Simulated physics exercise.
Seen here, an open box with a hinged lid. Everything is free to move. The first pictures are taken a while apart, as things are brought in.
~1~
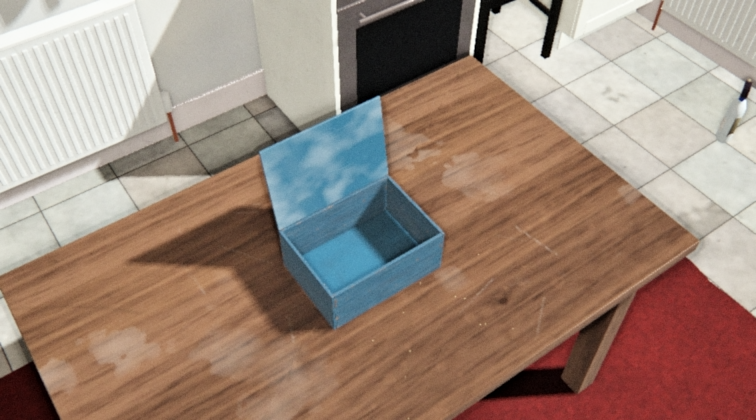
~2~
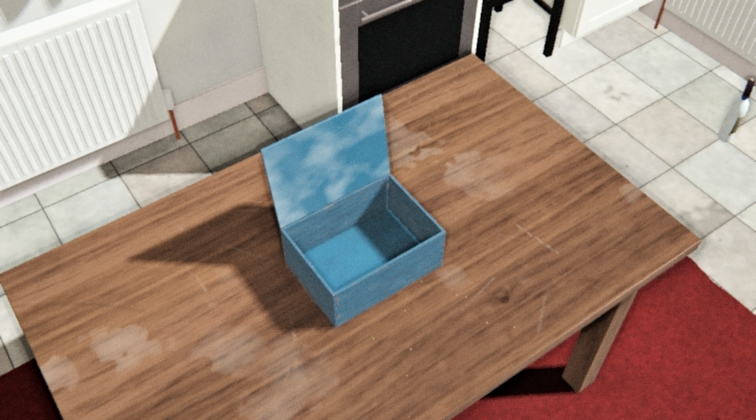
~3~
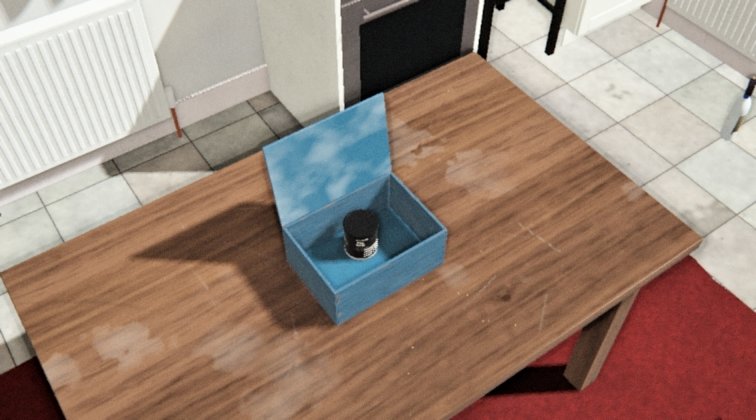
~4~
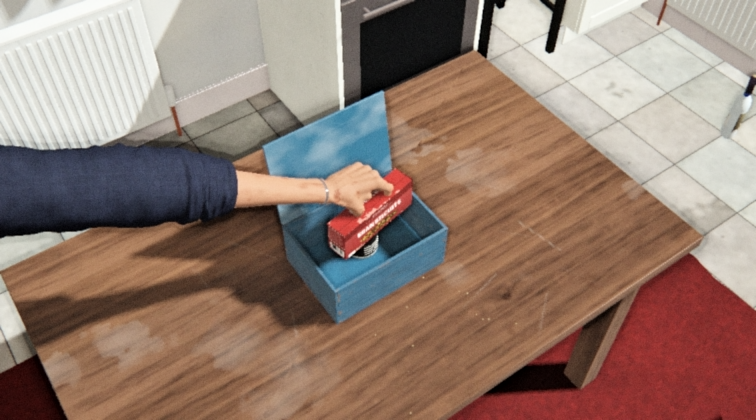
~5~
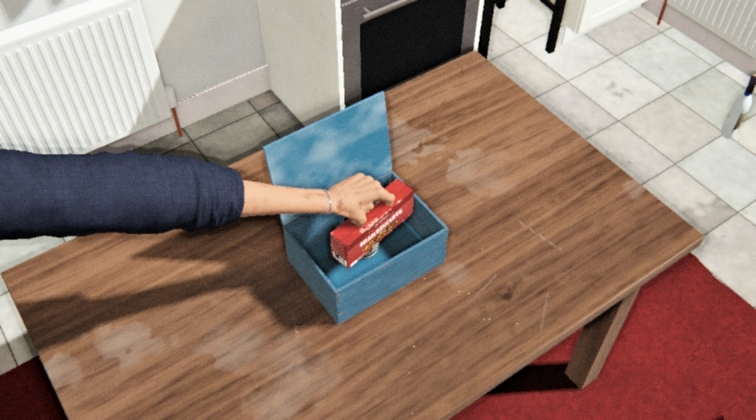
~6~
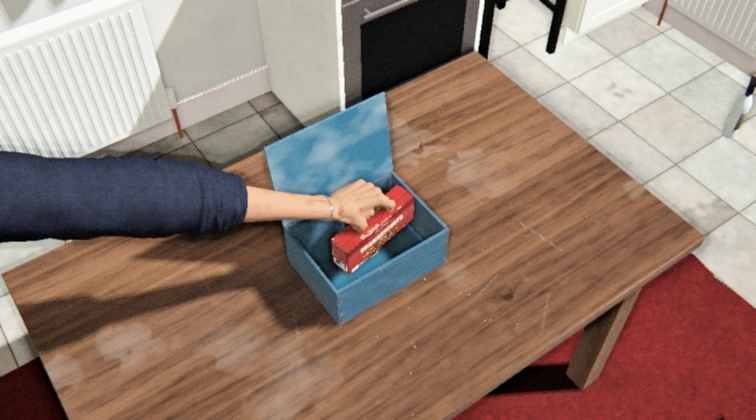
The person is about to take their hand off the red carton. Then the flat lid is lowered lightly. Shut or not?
It shuts flat.
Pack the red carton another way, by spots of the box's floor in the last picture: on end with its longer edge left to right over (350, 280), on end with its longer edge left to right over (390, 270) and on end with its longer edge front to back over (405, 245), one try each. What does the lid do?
First, it is held up; second, it stays ajar; third, it stays ajar.
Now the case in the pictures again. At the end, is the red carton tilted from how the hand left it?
It tips.
Then, 0.60 s on from there, red carton on its side near (383, 263).
Then, 1.60 s on from there, lid 60° above the rim; red carton on its side near (383, 263).
Then, 2.10 s on from there, lid 23° above the rim; red carton on its side near (383, 263).
In the end, lid shut; toppled in the box, red carton; black tin unmoved. At the end, from the last picture's camera, red carton near (383, 263).
